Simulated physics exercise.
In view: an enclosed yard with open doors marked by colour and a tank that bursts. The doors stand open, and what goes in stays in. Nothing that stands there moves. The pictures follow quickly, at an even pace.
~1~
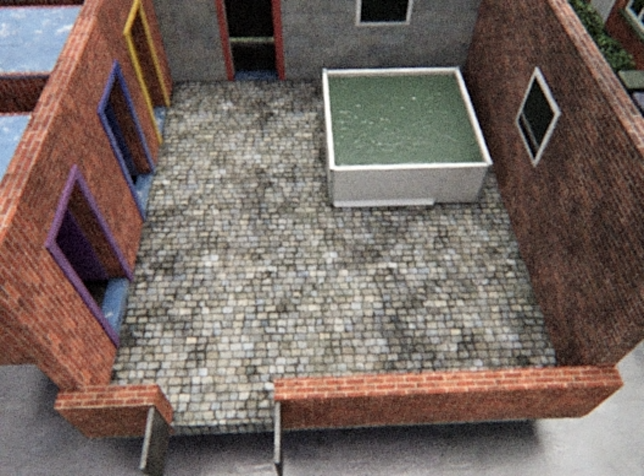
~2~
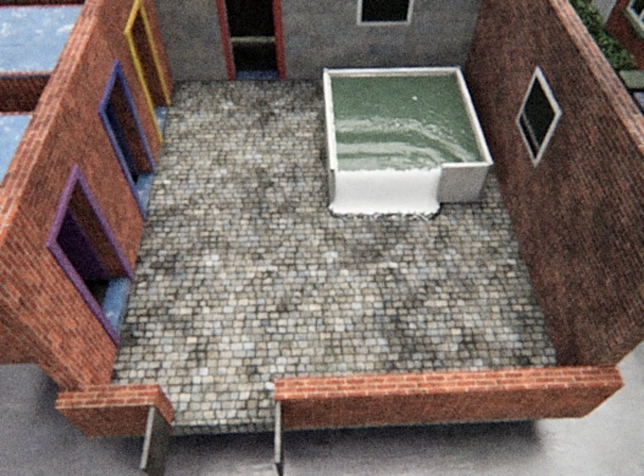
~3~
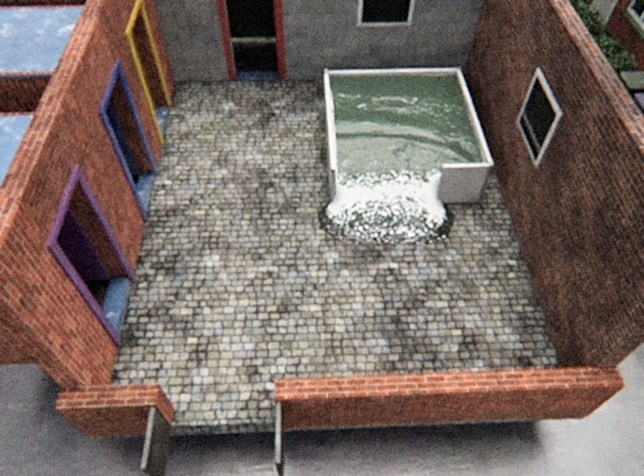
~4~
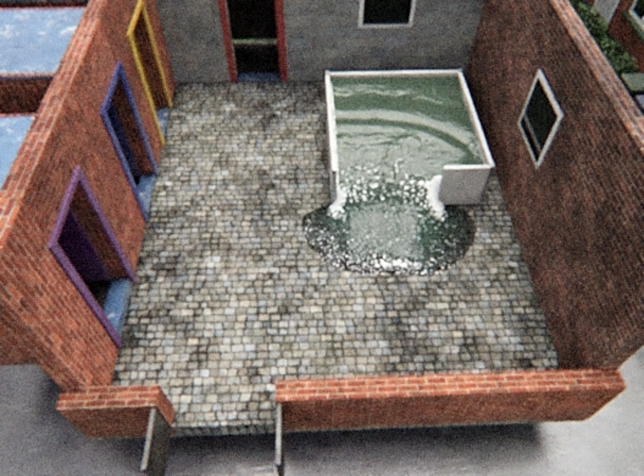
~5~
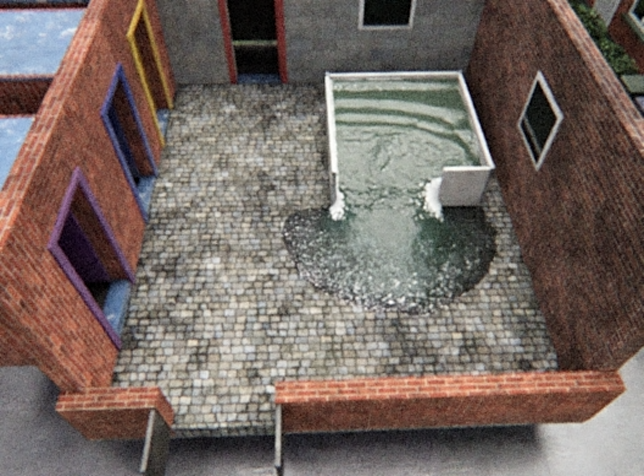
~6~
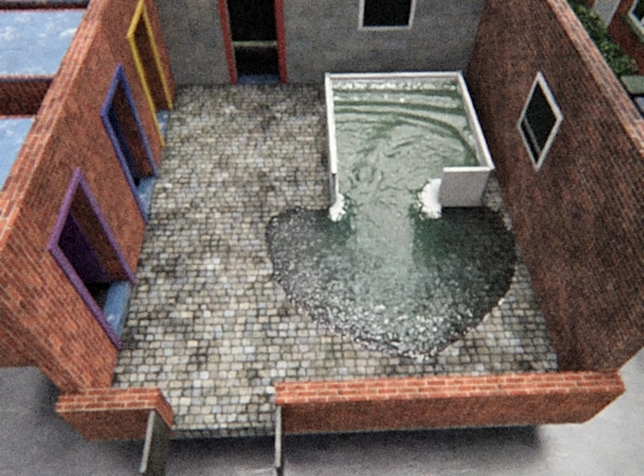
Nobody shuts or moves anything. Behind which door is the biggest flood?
It is the red one.
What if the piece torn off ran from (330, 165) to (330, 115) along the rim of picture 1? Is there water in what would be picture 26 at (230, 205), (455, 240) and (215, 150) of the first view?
One after the other: Covered, not flooded, covered.
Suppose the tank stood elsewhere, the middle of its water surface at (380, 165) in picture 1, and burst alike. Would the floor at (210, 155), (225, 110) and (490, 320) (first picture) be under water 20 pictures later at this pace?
One after the other: Dry, clear, flooded.
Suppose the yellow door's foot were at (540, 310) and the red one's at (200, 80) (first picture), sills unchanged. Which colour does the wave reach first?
The door marked yellow.
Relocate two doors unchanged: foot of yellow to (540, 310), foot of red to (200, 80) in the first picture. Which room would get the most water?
The door marked yellow.
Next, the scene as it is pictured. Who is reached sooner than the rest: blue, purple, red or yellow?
First comes the purple door.
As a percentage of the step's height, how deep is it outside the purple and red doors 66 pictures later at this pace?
Near 40 and 190 in a hundred.
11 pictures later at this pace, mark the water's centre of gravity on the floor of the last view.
Close to (391, 230).
A moment on, water covers 40 % of the floor; yellow door not reached, blue door not reached, red door not reached, purple door not reached.
Next, water covers 45 % of the floor; yellow door not reached, blue door not reached, red door not reached, purple door not reached.
Then, water covers 50 % of the floor; yellow door not reached, blue door not reached, red door not reached, purple door wet at the sill, nothing in.
Later, water covers 95 % of the floor; yellow door wet at the sill, nothing in, blue door wet at the sill, nothing in, red door not reached, purple door a trickle in.
In the end, water covers 100 % of the floor; yellow door wet at the sill, nothing in, blue door wet at the sill, nothing in, red door some in, purple door a trickle in; the red door has let in the most.
